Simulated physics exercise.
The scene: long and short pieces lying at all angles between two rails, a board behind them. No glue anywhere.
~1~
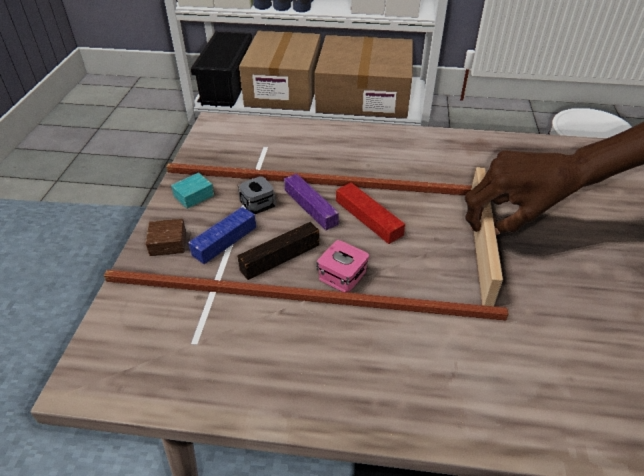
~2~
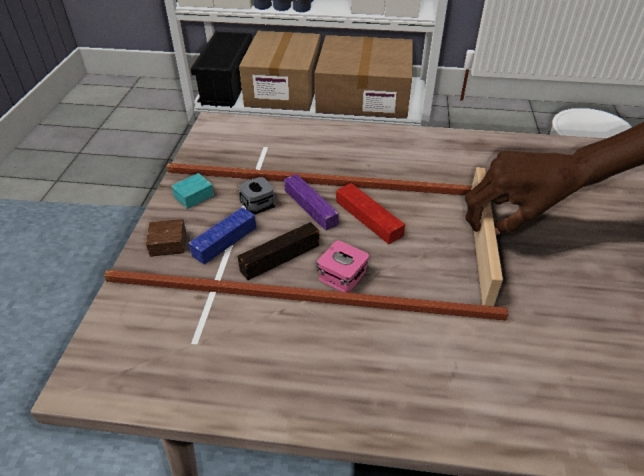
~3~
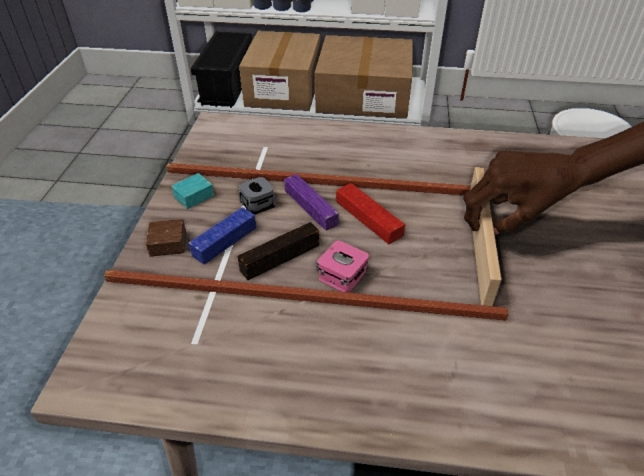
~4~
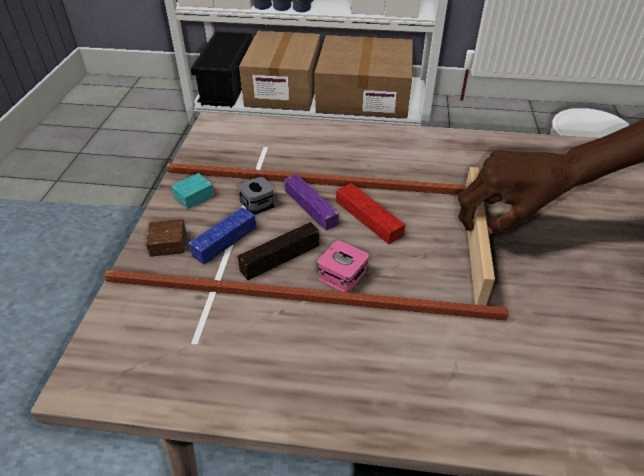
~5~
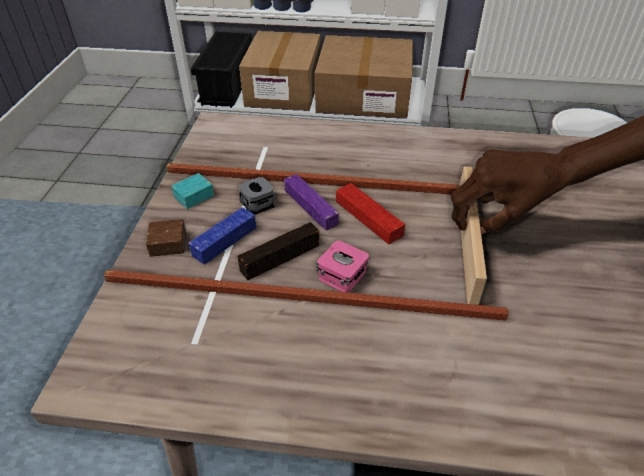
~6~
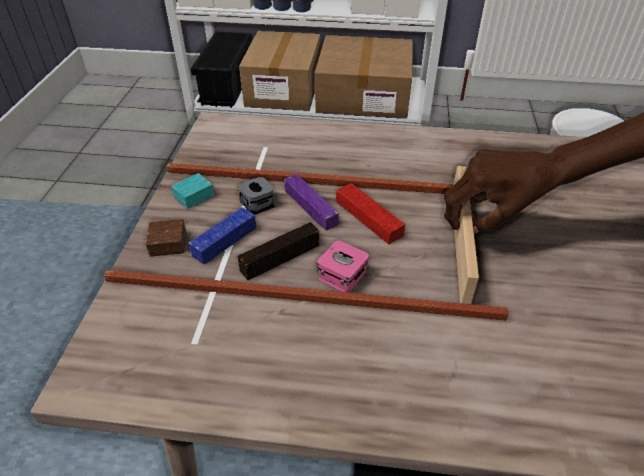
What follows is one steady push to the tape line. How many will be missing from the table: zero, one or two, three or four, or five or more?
The number that fall off is zero.
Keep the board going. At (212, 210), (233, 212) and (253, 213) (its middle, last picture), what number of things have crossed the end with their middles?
In that order 2, 0 and 0.
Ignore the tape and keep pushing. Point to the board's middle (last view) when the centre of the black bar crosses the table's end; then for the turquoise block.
Its middle is around (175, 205) and around (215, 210).
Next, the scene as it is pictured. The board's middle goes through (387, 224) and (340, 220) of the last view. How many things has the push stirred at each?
First 1, then 3.
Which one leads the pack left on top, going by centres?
The brown block.
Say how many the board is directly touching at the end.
That makes 3.
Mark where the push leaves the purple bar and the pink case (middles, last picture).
Near (217, 197) and (201, 262).
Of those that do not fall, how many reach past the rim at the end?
1 of them.
Soon after, none off yet; brown block at rest near (167, 238); turquoise block at rest near (193, 191); blue bar at rest near (224, 235).
In the end, the number that fall off is zero.
